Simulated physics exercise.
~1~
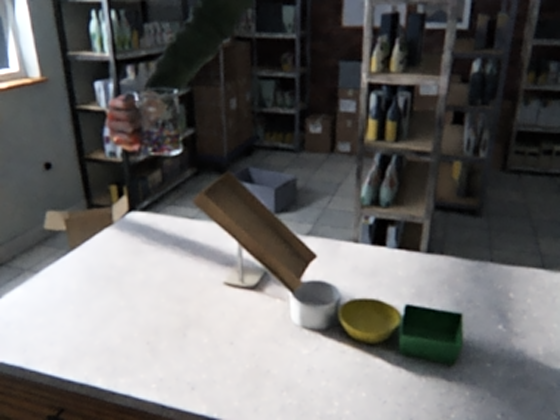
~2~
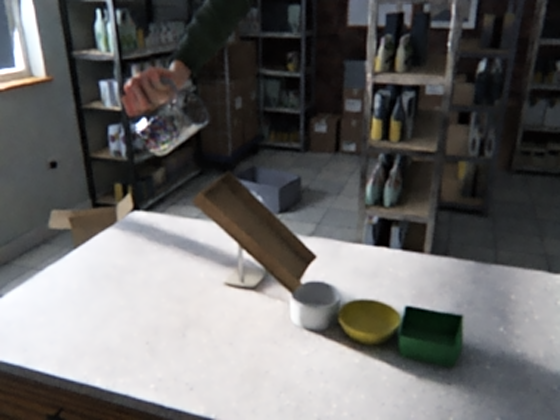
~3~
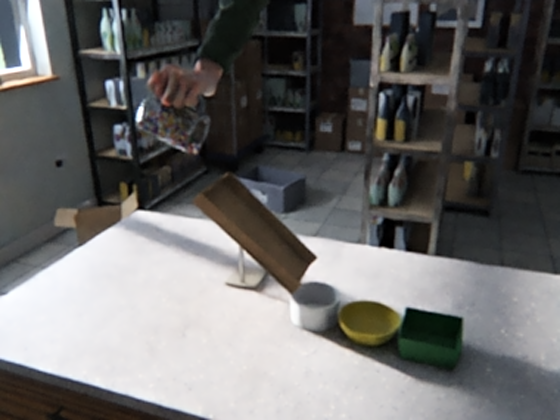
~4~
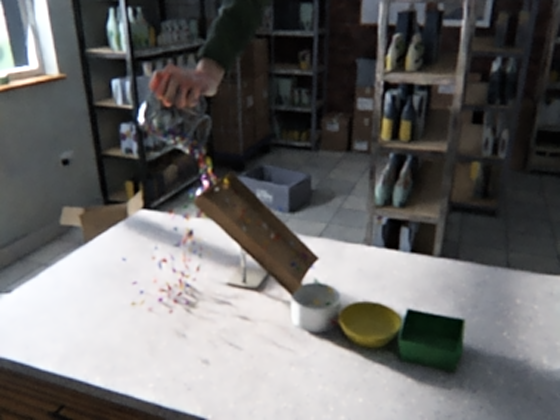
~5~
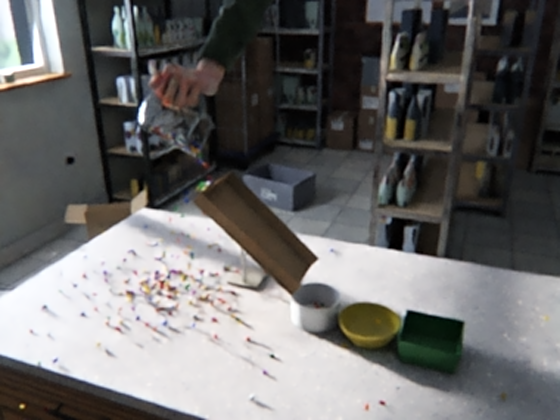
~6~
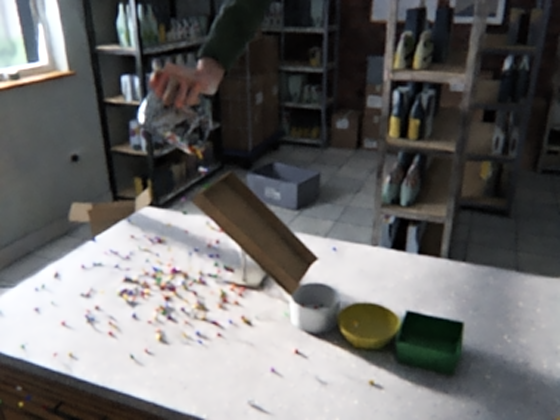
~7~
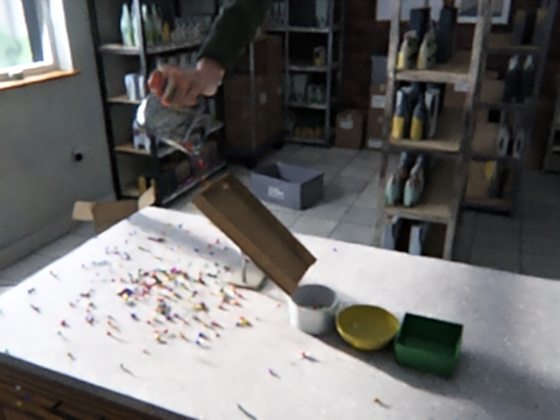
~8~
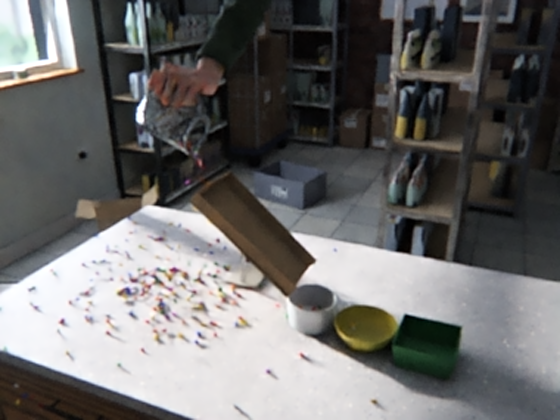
We see a hand tip a clear jug of colourful jelly beans above a sloping wooden chute, beside a white dish, yellow bowl and green tin. The beans spill out, most scattering across the table left of the chute, where they lie as the hand holds the jug tilted.
